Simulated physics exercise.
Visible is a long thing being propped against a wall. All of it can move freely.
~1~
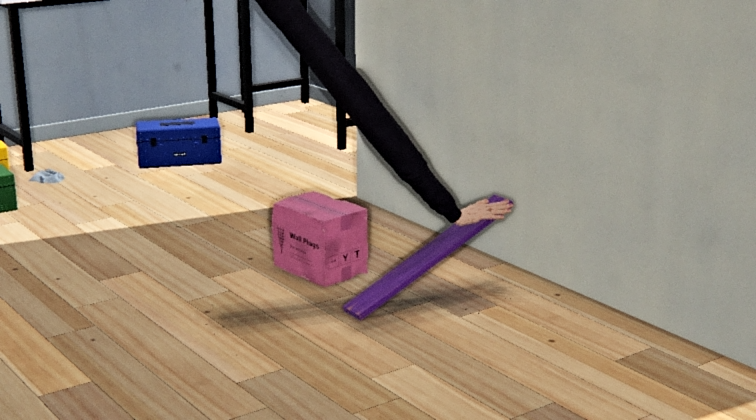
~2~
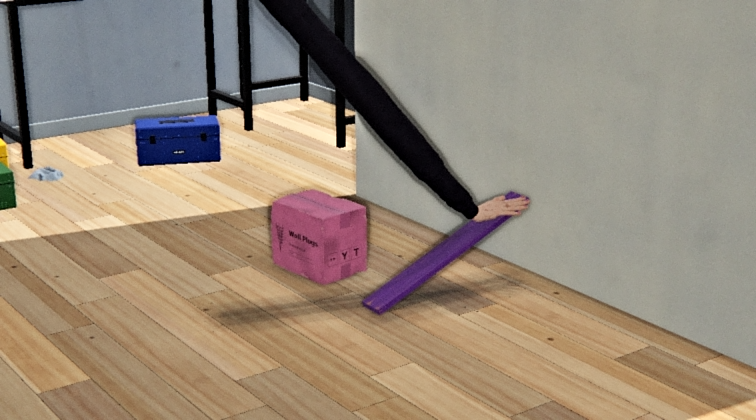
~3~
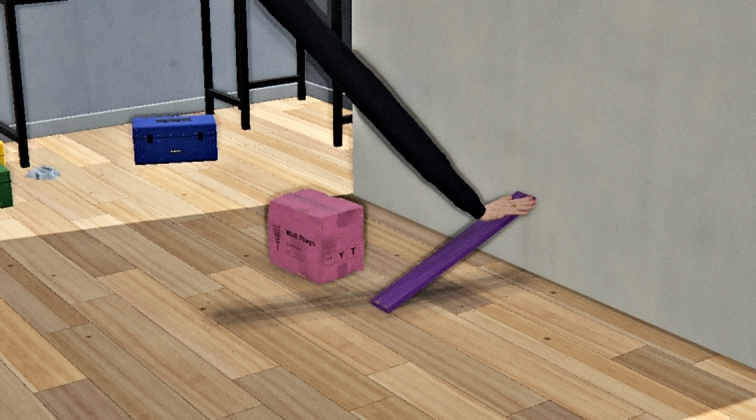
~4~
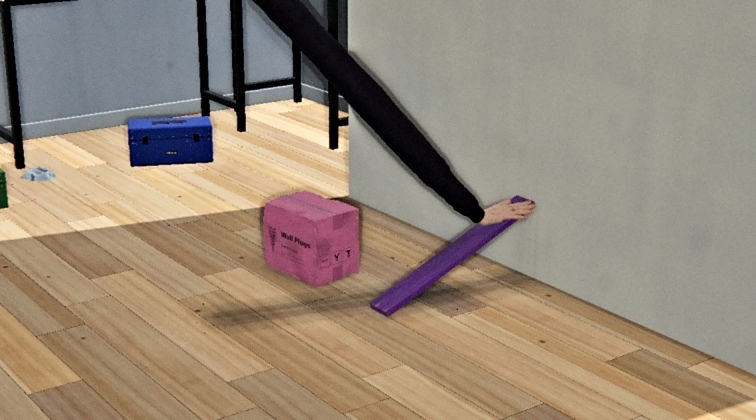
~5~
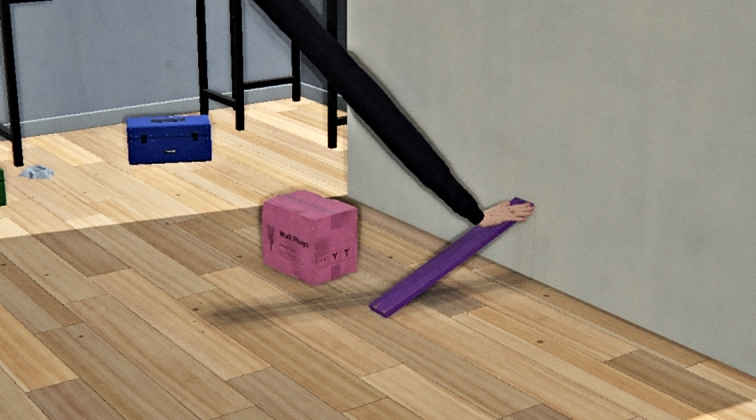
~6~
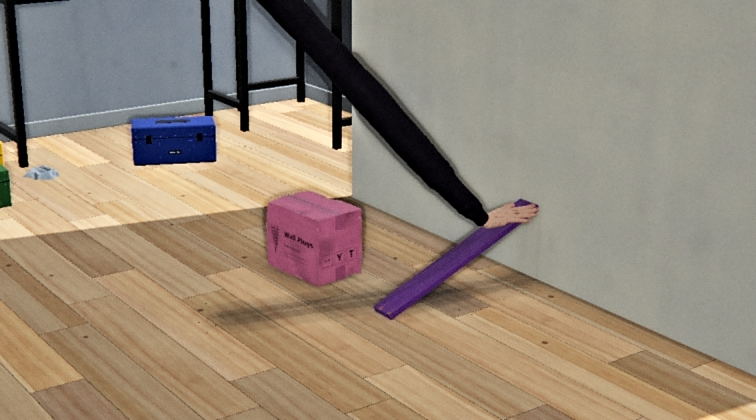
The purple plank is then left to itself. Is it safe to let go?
It loses its lean.
Then, 0.30 s on from there, purple plank 16° lower than it was left near (453, 283).
Then, 0.40 s on from there, purple plank 21° lower than it was left near (452, 288).
Then, 0.60 s on from there, purple plank 22° lower than it was left near (452, 293).
In the end, moved from the start, purple plank; pink box unmoved. At the end, from the last picture's camera, purple plank near (452, 294). The plank slips out.
